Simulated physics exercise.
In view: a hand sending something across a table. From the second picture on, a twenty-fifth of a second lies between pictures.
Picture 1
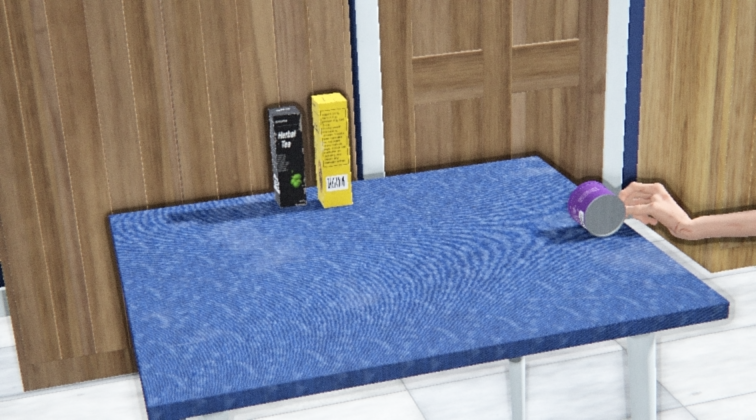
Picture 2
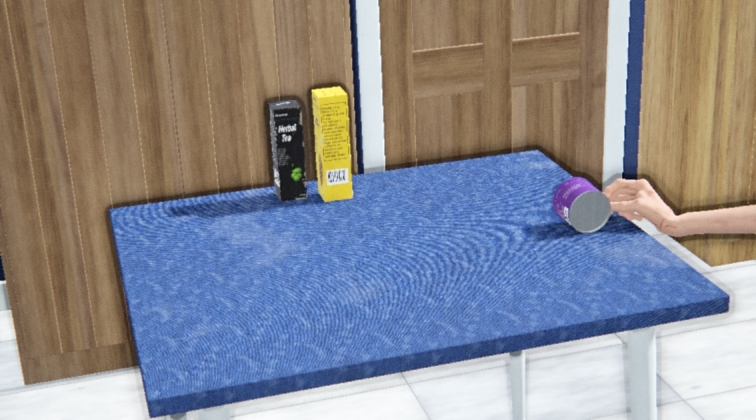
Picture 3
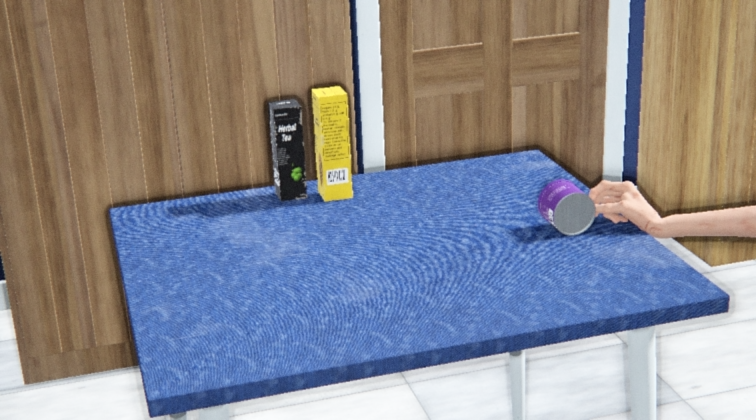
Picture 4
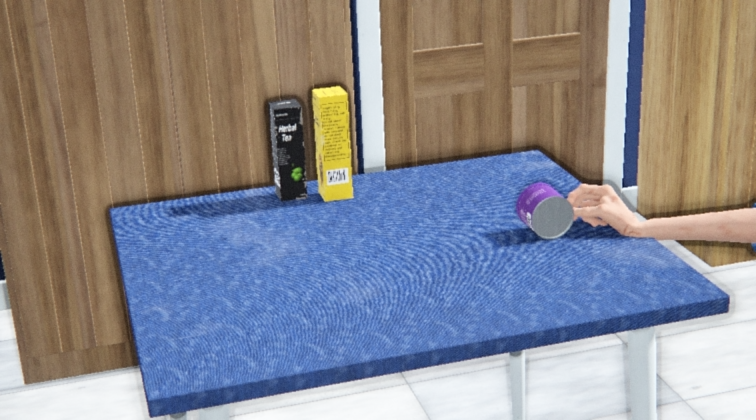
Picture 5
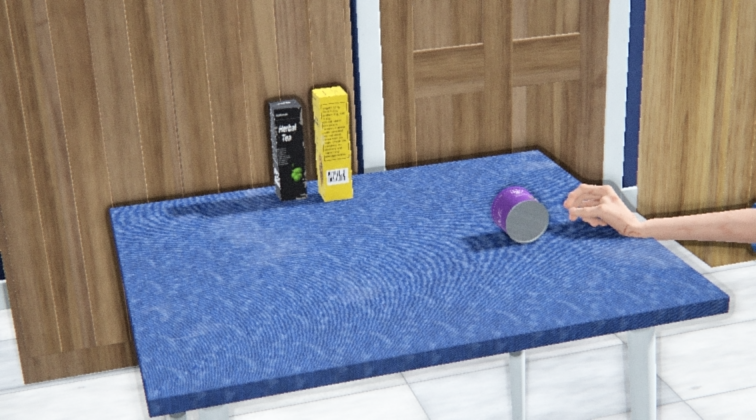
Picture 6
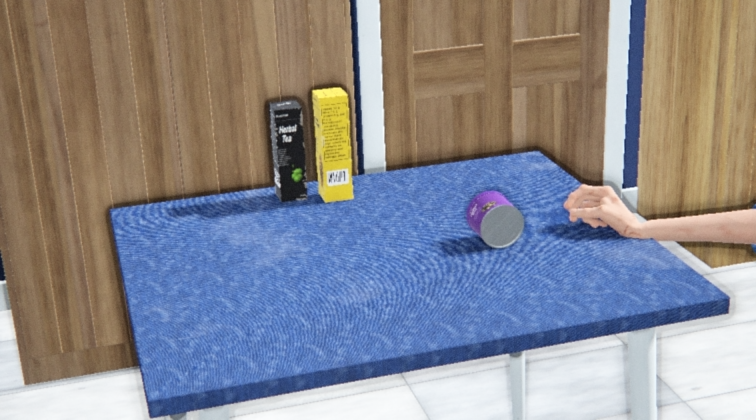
A purple tin lying on its side rolls leftward across a blue tabletop, pushed by a hand reaching in from the right. Seen from slightly above by a still camera, the table stands before wooden doors, with a black box and a yellow box upright near its back edge. The hand follows briefly, then stays back with curled fingers as the tin rolls on, drawing slightly nearer.
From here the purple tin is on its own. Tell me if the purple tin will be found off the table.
The purple tin goes over the edge.
Then, 0.20 s after the last picture, purple tin rolled well along near (373, 238).
Then, 0.50 s after the last picture, purple tin rolled well along near (199, 264).
Then, 0.80 s after the last picture, purple tin now off the table.
Then, 1.00 s after the last picture, things are still on the move.
By the end, off the table, purple tin.
